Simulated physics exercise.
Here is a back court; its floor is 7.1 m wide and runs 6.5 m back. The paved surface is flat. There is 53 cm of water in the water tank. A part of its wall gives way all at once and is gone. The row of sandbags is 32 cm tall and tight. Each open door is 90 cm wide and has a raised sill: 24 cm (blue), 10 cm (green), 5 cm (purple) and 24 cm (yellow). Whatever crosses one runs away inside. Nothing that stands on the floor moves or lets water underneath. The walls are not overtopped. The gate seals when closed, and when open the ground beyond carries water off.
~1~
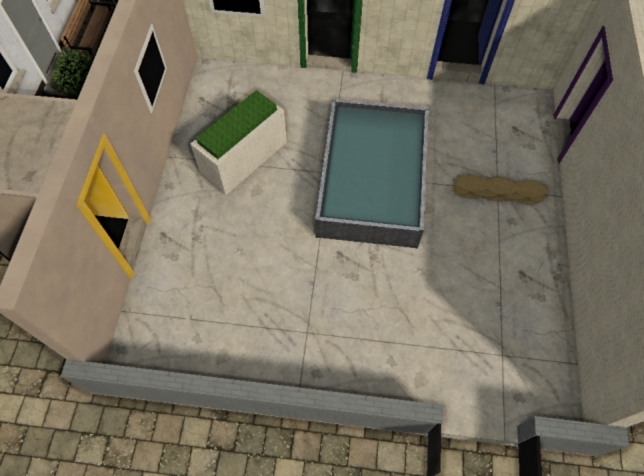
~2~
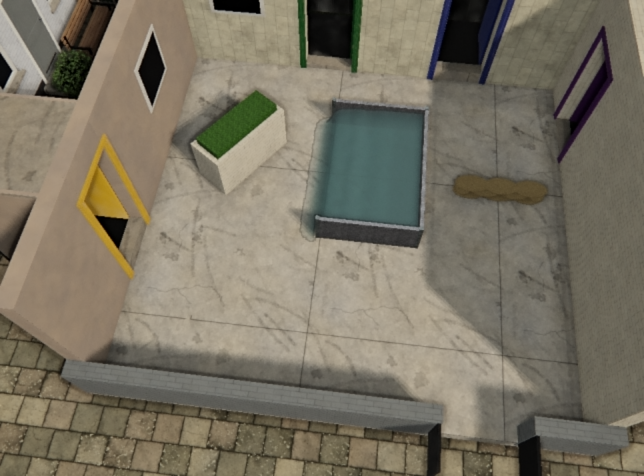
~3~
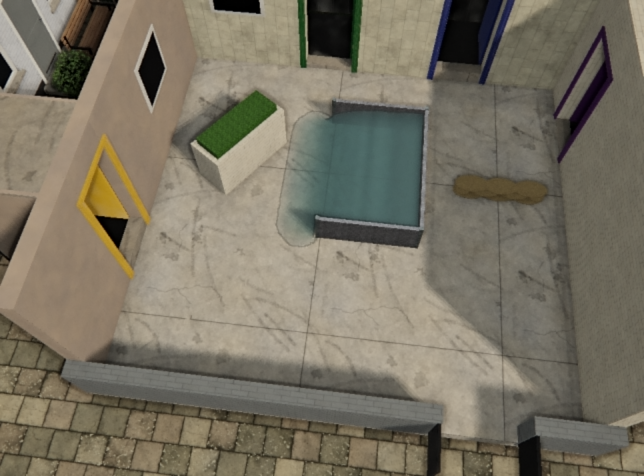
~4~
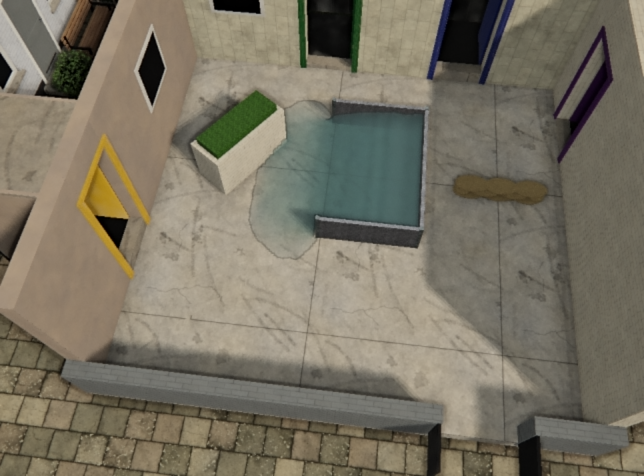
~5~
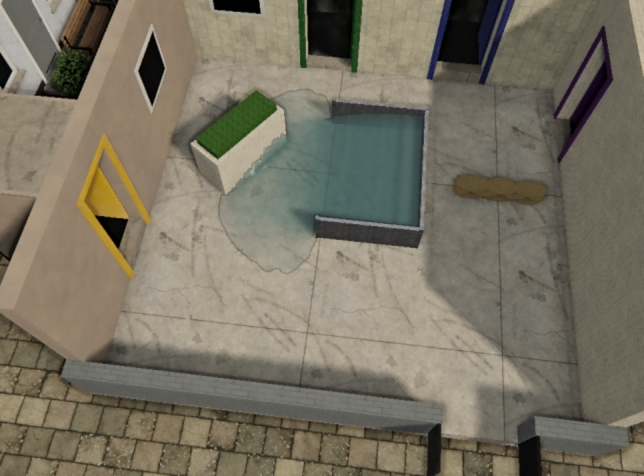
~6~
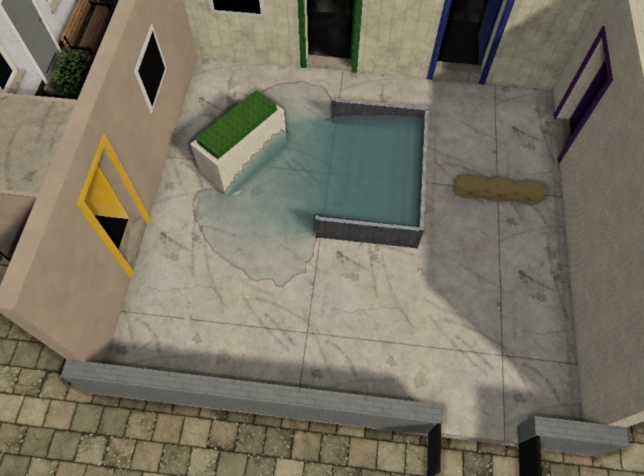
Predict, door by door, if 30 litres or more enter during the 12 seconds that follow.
Within that time: At the blue door it stays under the limit; at the green door it keeps below the limit; at the purple door it stays under the limit; at the yellow door it keeps below the limit.
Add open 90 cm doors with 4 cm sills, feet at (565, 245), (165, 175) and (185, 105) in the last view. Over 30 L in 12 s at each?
In turn: Below, above, past it.
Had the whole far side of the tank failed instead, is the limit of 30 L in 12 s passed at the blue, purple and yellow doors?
Then: Blue not over, purple above, yellow under.
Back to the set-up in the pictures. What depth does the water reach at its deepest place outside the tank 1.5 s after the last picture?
Up to some 30 cm.
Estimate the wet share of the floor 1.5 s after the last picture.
About 30 per cent.
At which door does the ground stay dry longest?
Last comes the purple one.
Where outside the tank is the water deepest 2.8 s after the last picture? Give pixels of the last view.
At about (103, 374).
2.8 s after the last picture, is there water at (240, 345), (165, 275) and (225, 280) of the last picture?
In that order: Under water, flooded, under water.
Then, 0.7 s after the last picture water covers 25 % of the floor and is deepest (37 cm) near (278, 153); blue door not reached, green door not reached, purple door not reached, yellow door 18 cm at the sill, 0 L in.
Then, 1.5 s after the last picture water covers 30 % of the floor and is deepest (30 cm) near (103, 374); blue door not reached, green door 2 cm at the sill, 0 L in, purple door not reached, yellow door 24 cm at the sill, 1 L in.
Then, 2.8 s after the last picture water covers 45 % of the floor and is deepest (26 cm) near (103, 374); blue door not reached, green door 10 cm at the sill, 2 L in, purple door not reached, yellow door 13 cm at the sill, 2 L in.
Then, 6.3 s after the last picture water covers 80 % of the floor and is deepest (10 cm) near (257, 211); blue door 2 cm at the sill, 0 L in, green door 6 cm at the sill, 3 L in, purple door not reached, yellow door 9 cm at the sill, 2 L in.
Then, 11.3 s after the last picture water covers 95 % of the floor and is deepest (8 cm) near (554, 429); blue door 2 cm at the sill, 0 L in, green door 4 cm at the sill, 3 L in, purple door 5 cm at the sill, 3 L in, yellow door 5 cm at the sill, 2 L in.
